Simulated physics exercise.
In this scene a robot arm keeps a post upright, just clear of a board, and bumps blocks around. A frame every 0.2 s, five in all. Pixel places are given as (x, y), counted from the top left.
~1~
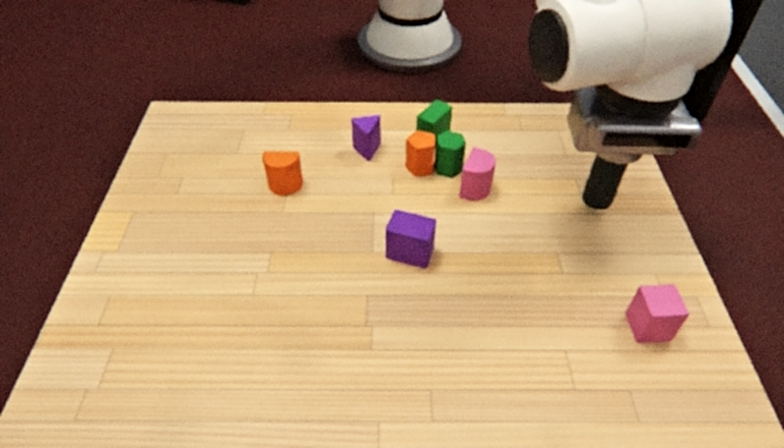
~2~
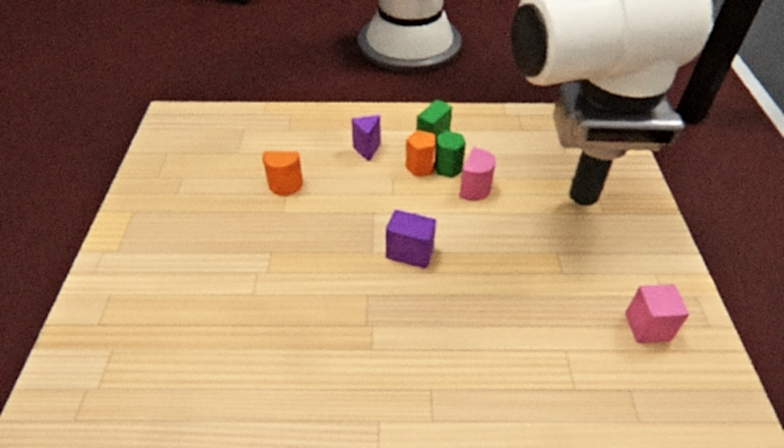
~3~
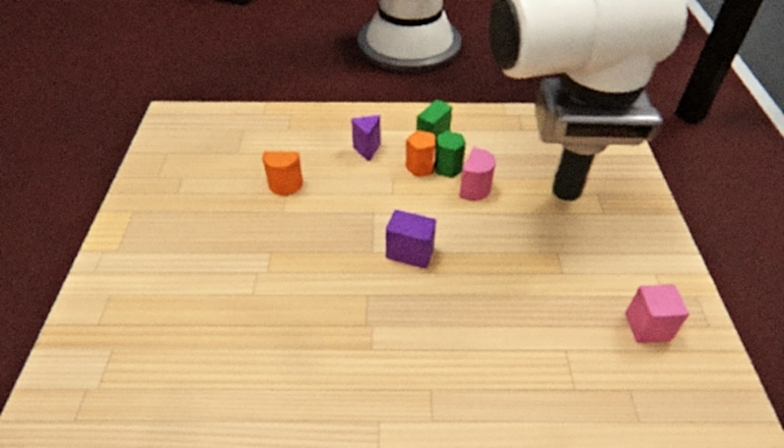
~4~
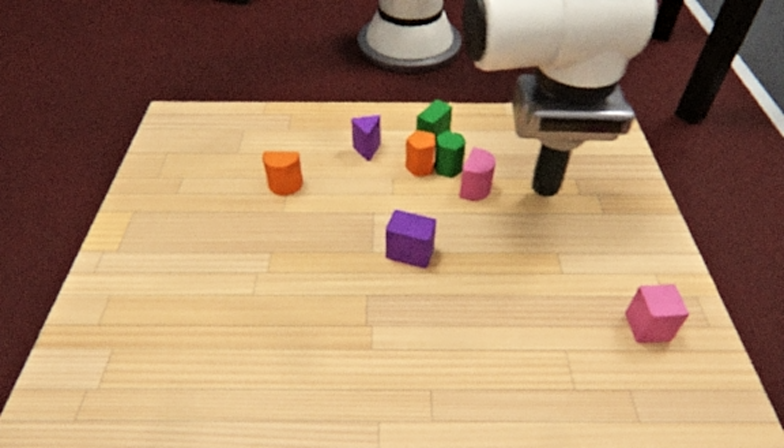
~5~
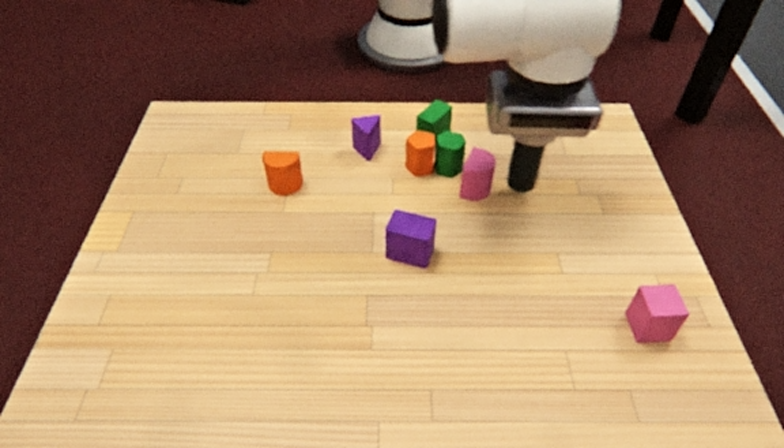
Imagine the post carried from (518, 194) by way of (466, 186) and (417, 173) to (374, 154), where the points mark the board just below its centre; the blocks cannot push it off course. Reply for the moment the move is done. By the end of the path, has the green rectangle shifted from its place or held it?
Moved away.
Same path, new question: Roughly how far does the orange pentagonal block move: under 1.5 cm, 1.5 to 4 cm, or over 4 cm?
Offset: Above 4 cm.
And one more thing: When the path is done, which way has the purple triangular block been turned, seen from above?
Verdict: Counterclockwise.
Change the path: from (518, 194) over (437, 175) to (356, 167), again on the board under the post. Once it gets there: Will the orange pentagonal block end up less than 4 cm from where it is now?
The answer is no.
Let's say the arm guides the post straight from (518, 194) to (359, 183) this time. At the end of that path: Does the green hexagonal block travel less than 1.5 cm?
No, I don't think so.
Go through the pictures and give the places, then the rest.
In the first frame, lower end of the post (597, 201), tops of blocks, purple triangular block (367, 122), orange pentagonal block (422, 139), green rectangle (435, 111), green hexagonal block (451, 140), pink D-shaped block (480, 160).
In the second frame, post (583, 197), blocks as before.
In the third frame, post (566, 192), blocks as before.
In the fourth frame, post (545, 188), blocks as before.
In the fifth frame, post (521, 184), purple triangular block (367, 122), orange pentagonal block (422, 139), green rectangle (435, 111), green hexagonal block (451, 140), pink D-shaped block (480, 160).
On the path given first. One third of the way, post (467, 176); orange pentagonal block (415, 137), turned 25° anticlockwise; green hexagonal block (439, 129); pink D-shaped block (441, 148), turned 40° clockwise.
Two thirds of the way, post (417, 162); purple triangular block (358, 117), turned 30° anticlockwise; orange pentagonal block (381, 117); green rectangle (427, 103), turned 60° clockwise; green hexagonal block (409, 116), turned 45° clockwise; pink D-shaped block (394, 132), turned 65° clockwise.
At the end, post (374, 144); purple triangular block (331, 108), turned 25° anticlockwise; orange pentagonal block (369, 99), turned 35° clockwise; green rectangle (426, 101), turned 70° clockwise; green hexagonal block (401, 110), turned 80° clockwise; pink D-shaped block (357, 111), turned 90° clockwise.
